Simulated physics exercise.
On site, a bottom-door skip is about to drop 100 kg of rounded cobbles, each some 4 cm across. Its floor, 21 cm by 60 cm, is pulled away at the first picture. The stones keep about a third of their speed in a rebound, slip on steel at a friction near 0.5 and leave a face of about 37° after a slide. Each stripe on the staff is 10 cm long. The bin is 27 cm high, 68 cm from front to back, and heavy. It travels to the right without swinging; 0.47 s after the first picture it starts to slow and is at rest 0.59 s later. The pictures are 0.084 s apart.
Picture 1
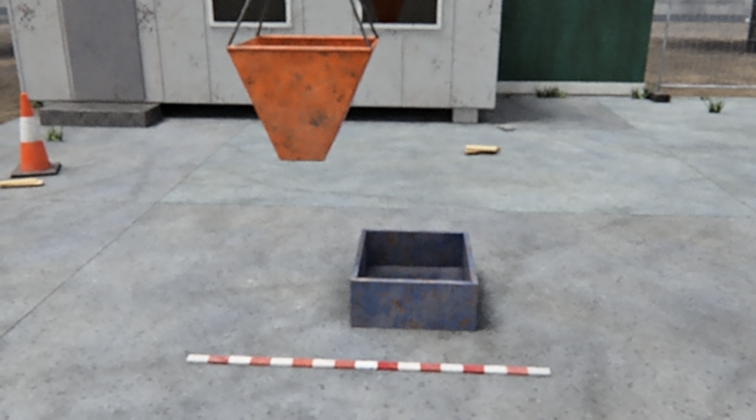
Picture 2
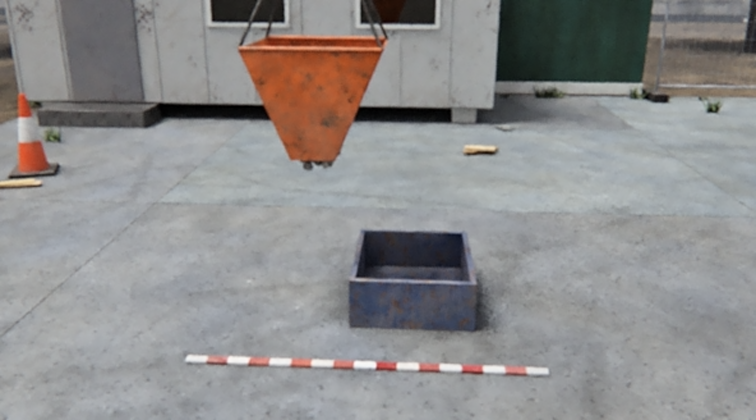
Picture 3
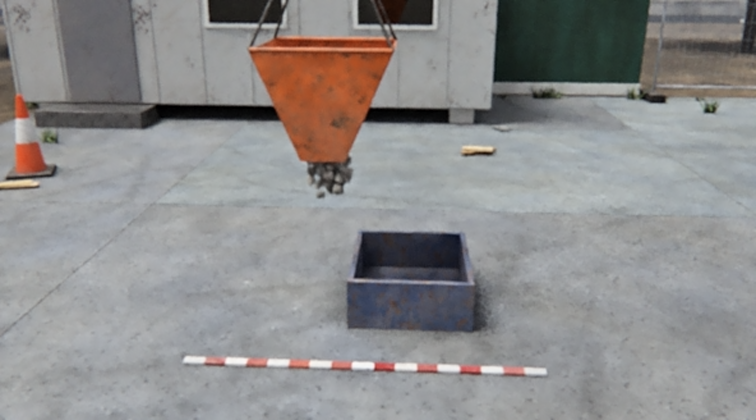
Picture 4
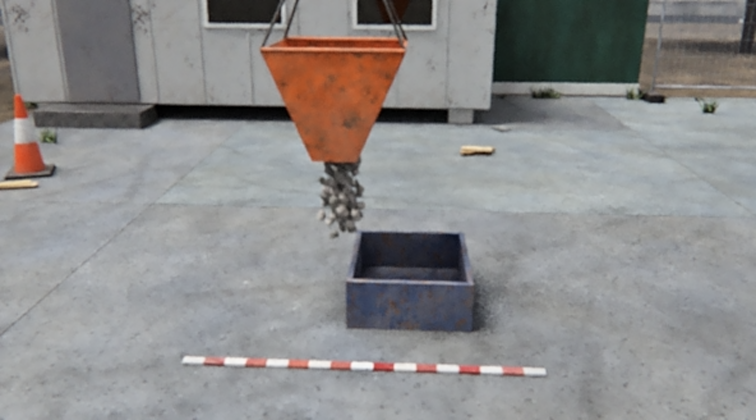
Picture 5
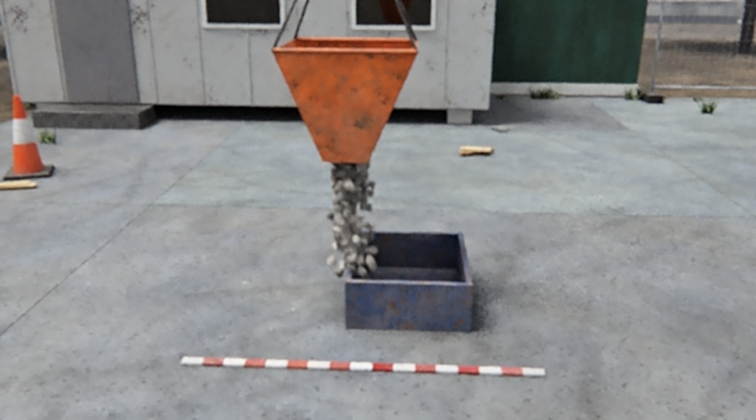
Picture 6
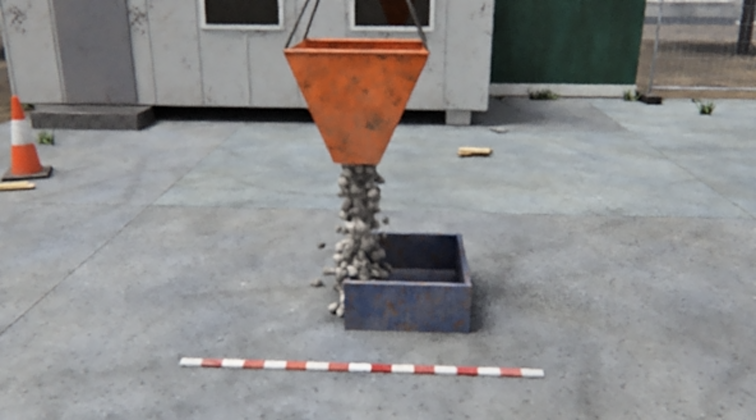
An orange skip moves right, pouring grey cobbles from its base into and beside a bin.
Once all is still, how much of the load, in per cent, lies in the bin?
About 94 per cent.
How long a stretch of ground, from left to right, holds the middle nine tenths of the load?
About 60 cm.
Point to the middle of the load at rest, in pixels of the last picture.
Around (408, 279).
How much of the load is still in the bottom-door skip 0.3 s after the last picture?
About 10 per cent.
Then, 0.3 s after the last picture, 11 % in the bottom-door skip, 6 % falling or lying left of the bin, 82 % falling or lying in the bin, 0 % falling or lying beside or right of the bin; the stones farthest right are at (454, 287).
Then, 0.7 s after the last picture, 0 % in the bottom-door skip, 6 % falling or lying left of the bin, 94 % falling or lying in the bin, 0 % falling or lying beside or right of the bin; the stones farthest right are at (458, 292).
Then, 1.3 s after the last picture, 0 % in the bottom-door skip, 6 % falling or lying left of the bin, 94 % falling or lying in the bin, 0 % falling or lying beside or right of the bin; the stones farthest right are at (458, 295).
Then, 2.2 s after the last picture, 0 % in the bottom-door skip, 6 % falling or lying left of the bin, 94 % falling or lying in the bin, 0 % falling or lying beside or right of the bin; the stones farthest right are at (458, 295).
Then, 4.1 s after the last picture, 0 % in the bottom-door skip, 6 % left of the bin, 94 % in the bin, 0 % beside or right of the bin; the stones farthest right are at (458, 295).
